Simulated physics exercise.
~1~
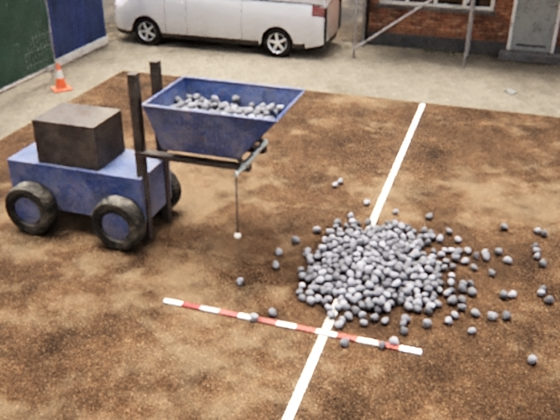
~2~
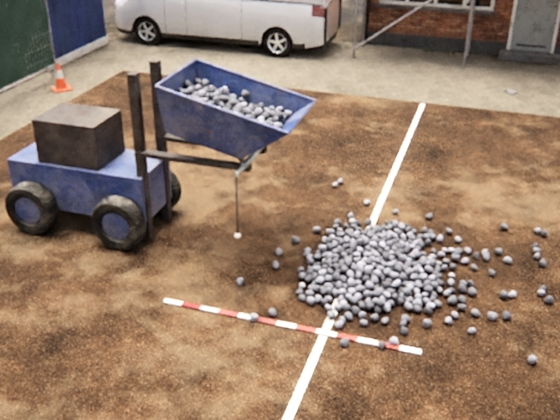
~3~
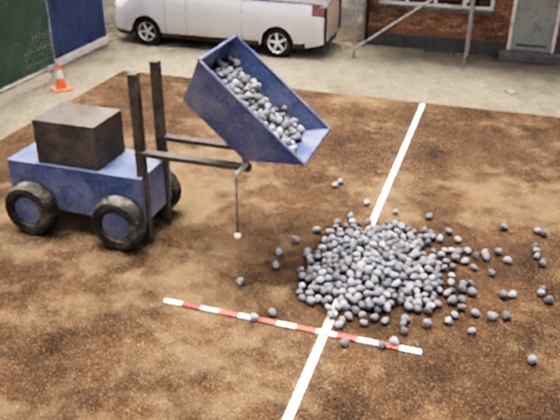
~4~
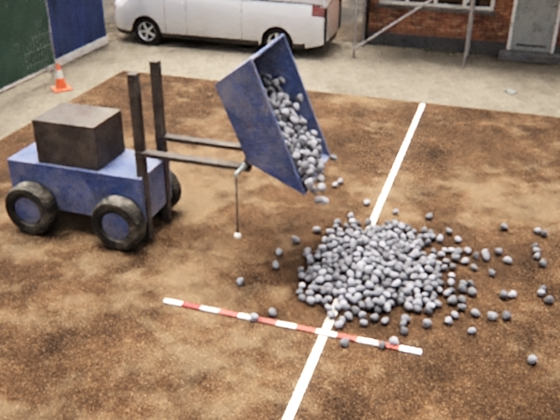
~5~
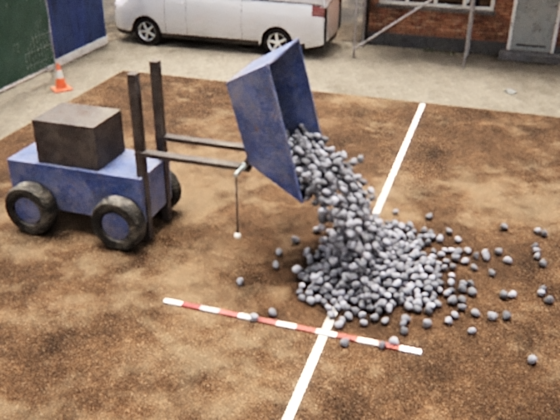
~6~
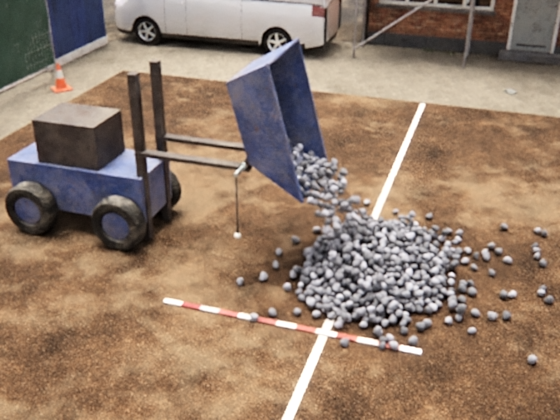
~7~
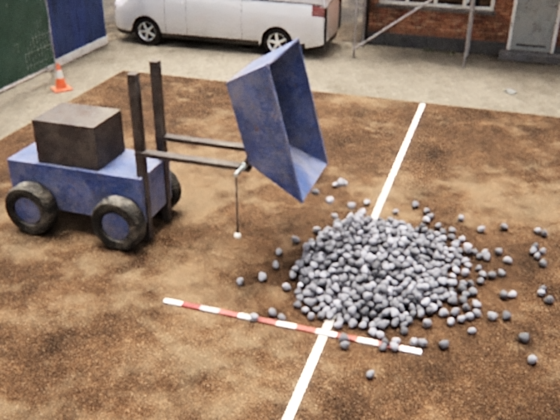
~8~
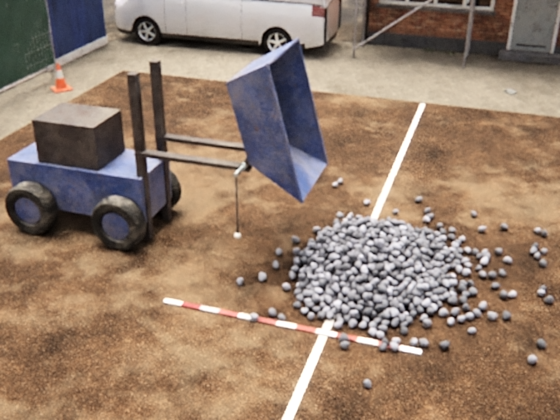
A blue fork truck with dark wheels stands at the left of a brown dirt yard, seen from the side and slightly above, holding up a blue skip full of grey stones. To the right, a loose heap of similar stones lies across a white ground line, near a red and white banded strip, with a white van behind. The skip tips gradually to the right, and its stones slide towards the lower edge. They pour out onto the heap, a few rolling outward. Finally the emptied skip stays steeply tilted above a larger heap spread over both sides of the line.
